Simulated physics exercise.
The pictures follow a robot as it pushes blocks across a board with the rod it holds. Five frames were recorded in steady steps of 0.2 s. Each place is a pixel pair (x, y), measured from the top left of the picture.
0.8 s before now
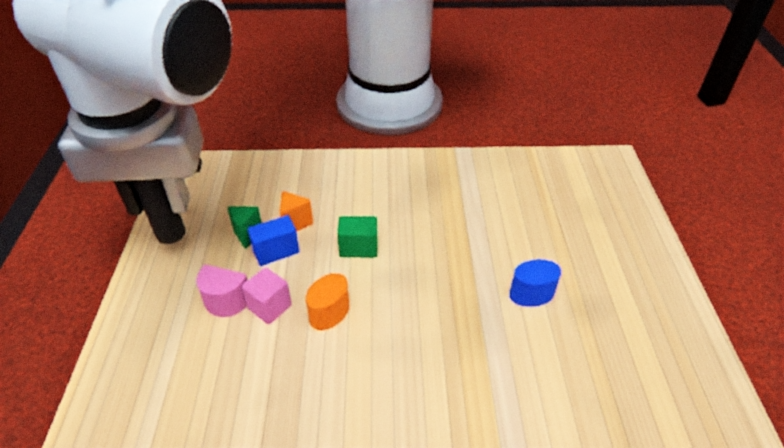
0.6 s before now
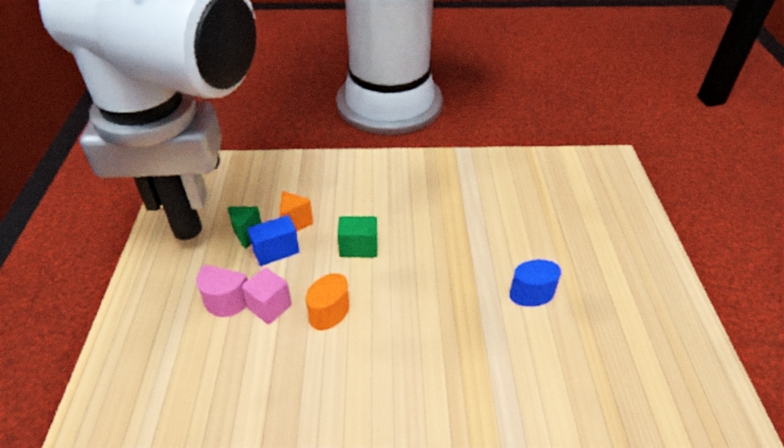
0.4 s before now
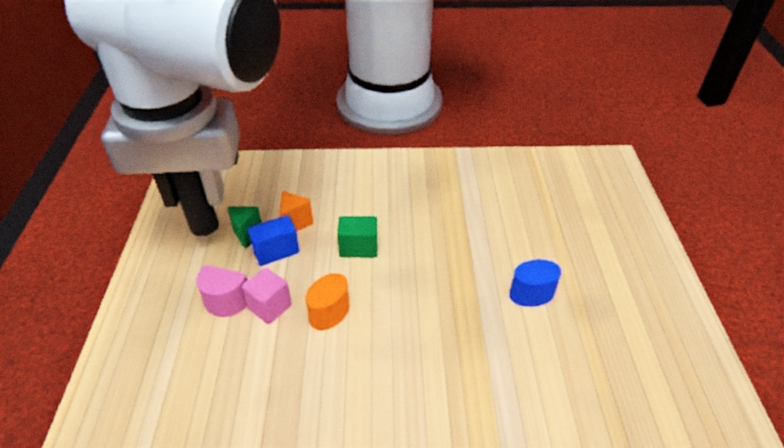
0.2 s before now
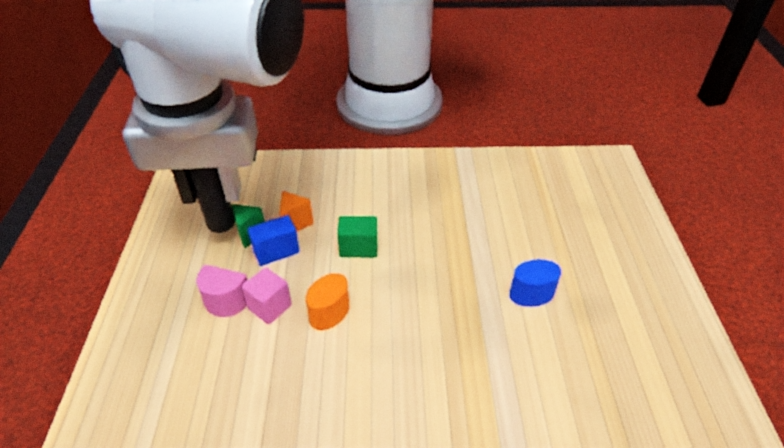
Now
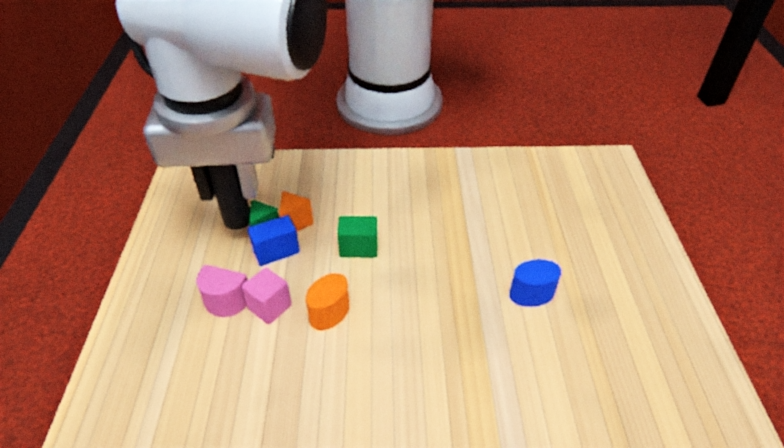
In this clip, a white robot arm moves its black rod steadily rightward over a wooden table and nudges a green triangular block right toward an orange triangular one, while the other colored blocks stay still.
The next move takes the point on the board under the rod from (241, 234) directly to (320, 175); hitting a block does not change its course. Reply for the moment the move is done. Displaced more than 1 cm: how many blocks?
Count: One.
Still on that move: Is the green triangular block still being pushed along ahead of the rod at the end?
It seems not.
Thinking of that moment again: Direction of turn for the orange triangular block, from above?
Top view: Counterclockwise.
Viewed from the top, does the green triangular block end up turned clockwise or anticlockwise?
From the top: Clockwise.
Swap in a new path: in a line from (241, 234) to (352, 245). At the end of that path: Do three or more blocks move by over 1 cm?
I believe so.
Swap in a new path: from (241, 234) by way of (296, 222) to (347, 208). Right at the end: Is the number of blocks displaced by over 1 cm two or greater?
Yes, I think so.
The first path, step by step. One third of the way, rod (267, 199); green triangular block (274, 206), turned 40° clockwise; orange triangular block (295, 202), turned 20° anticlockwise.
Two thirds of the way, rod (294, 179); green triangular block (274, 206), turned 45° clockwise; orange triangular block (295, 202), turned 20° anticlockwise.
At the end, rod (318, 161); green triangular block (274, 206), turned 45° clockwise; blue rectangular block unmoved; orange triangular block (295, 202), turned 20° anticlockwise.
